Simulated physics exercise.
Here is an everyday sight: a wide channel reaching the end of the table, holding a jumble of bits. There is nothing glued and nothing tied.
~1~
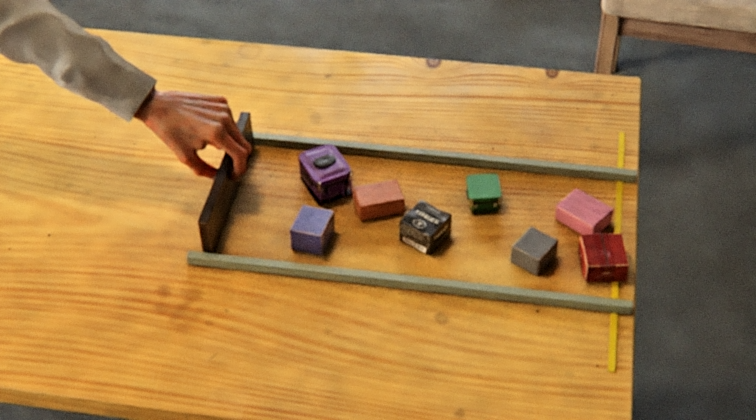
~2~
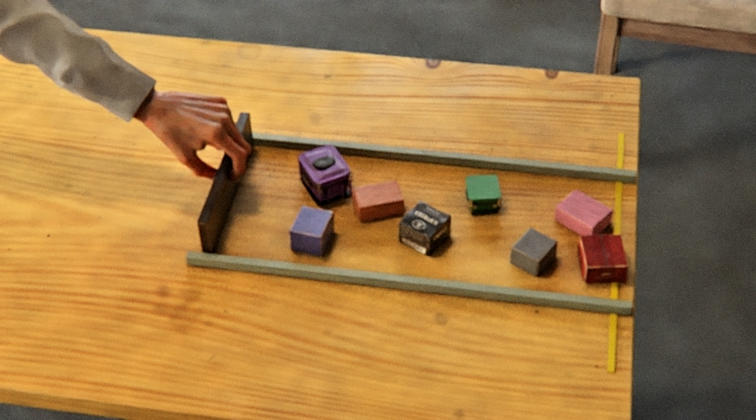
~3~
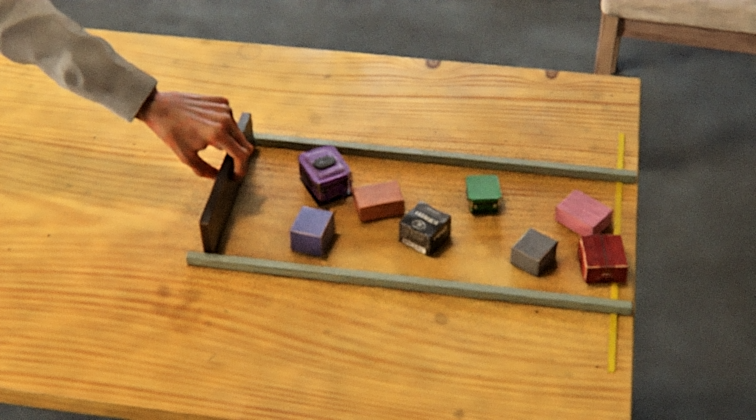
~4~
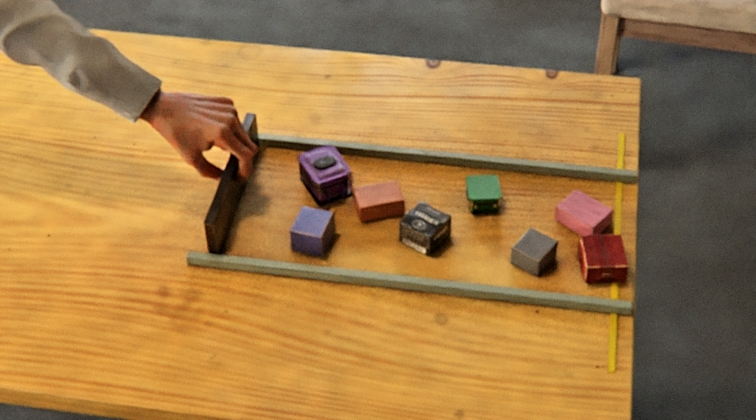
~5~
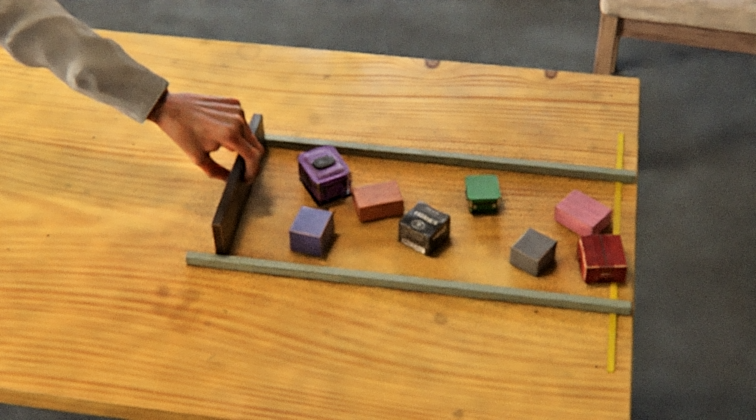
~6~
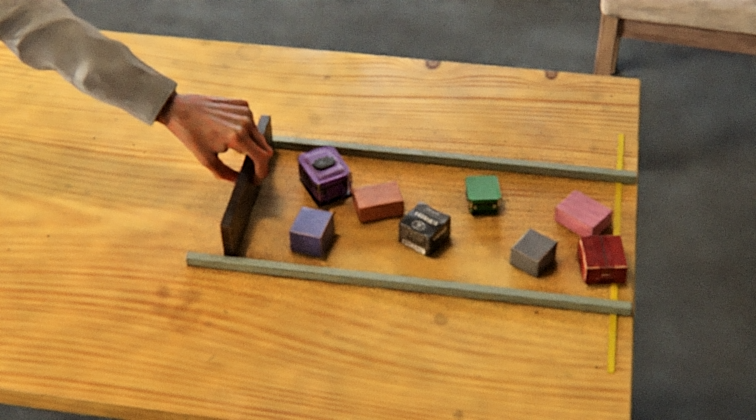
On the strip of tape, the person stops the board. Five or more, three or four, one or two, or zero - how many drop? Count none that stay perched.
Five plus drop.
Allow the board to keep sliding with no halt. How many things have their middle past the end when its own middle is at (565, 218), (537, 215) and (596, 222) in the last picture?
It comes out as 3, then 1, then 6.
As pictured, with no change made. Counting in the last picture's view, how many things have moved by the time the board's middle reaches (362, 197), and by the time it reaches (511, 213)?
First 4, after that 8.
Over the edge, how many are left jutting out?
The figure is 1.
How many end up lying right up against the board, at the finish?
In total, 1.
Soon after, none off yet; red box at rest near (602, 259); pink block at rest near (583, 216); grey block at rest near (533, 253).
Then, none off yet; red box at rest near (602, 259); pink block at rest near (583, 216); grey block moved a little near (548, 252).
Further on, one off so far; red box falling; pink block moved about its own width near (644, 223); grey block tipped a little near (645, 262).
At rest, the number that fall off is five or more; fallen, purple case, orange block, black box, green case, grey block, pink block and red box.
